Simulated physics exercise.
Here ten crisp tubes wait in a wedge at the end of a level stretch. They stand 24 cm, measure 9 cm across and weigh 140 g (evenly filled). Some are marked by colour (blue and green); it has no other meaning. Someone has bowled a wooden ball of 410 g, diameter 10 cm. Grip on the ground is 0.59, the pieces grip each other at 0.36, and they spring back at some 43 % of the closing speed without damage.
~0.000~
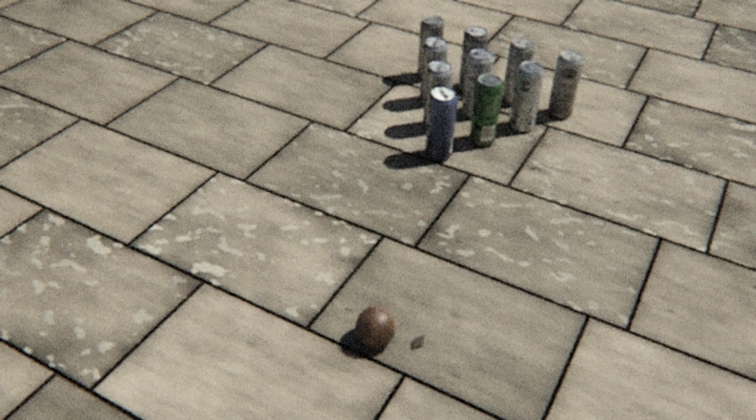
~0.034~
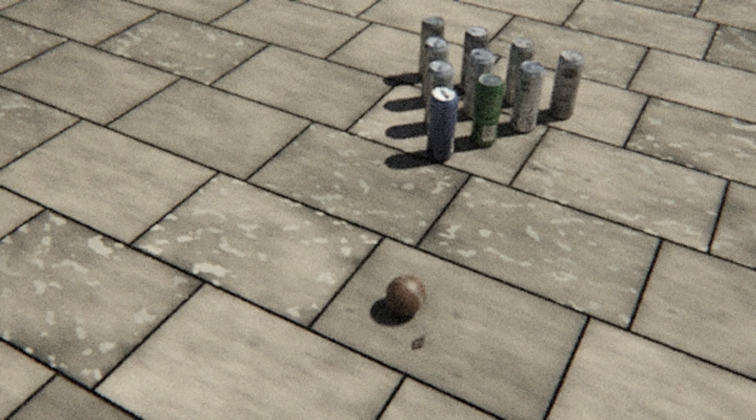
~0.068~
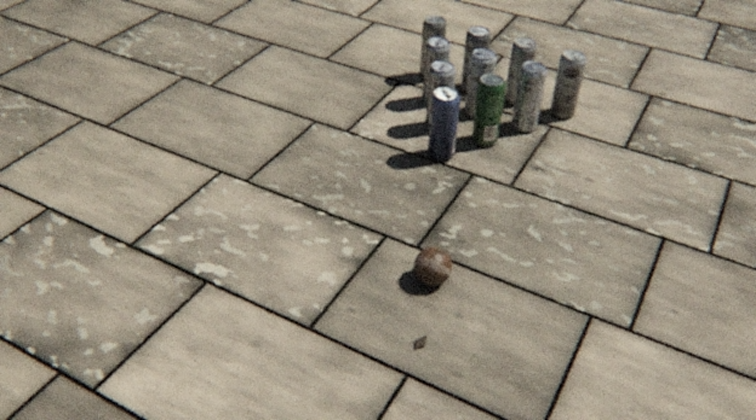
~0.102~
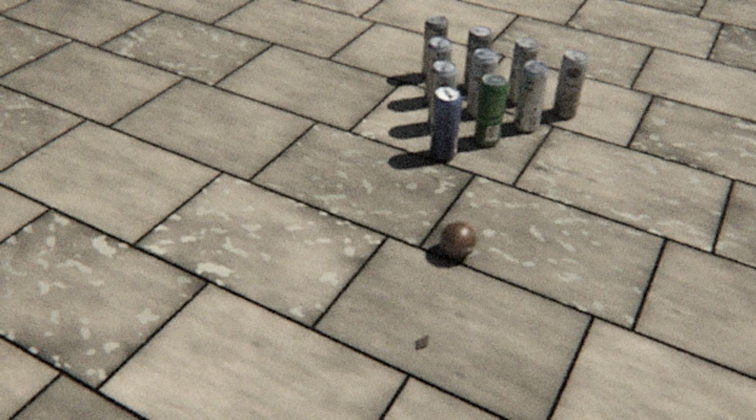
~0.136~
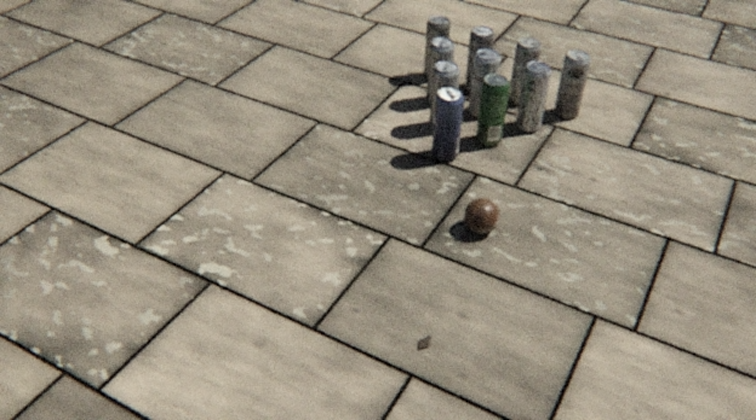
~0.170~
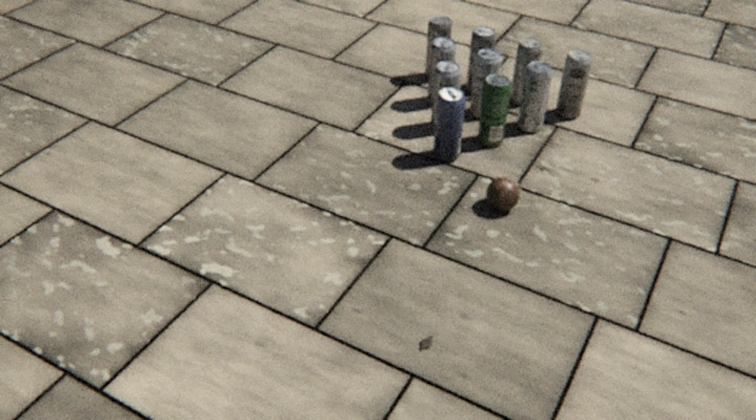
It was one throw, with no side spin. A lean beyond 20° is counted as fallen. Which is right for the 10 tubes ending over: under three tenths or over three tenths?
Less than three tenths of them.
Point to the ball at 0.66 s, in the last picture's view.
Around (695, 32).
By 0.44 s, ball still moving; 1 of the 10 tubes over.
When it is over (1.3 s), ball rolling away; 1 of the 10 tubes over; blue tube unmoved; green tube unmoved. That is 10 per cent. In pixels of the last frame, middles, blue tube near (449, 126), green tube near (494, 112).
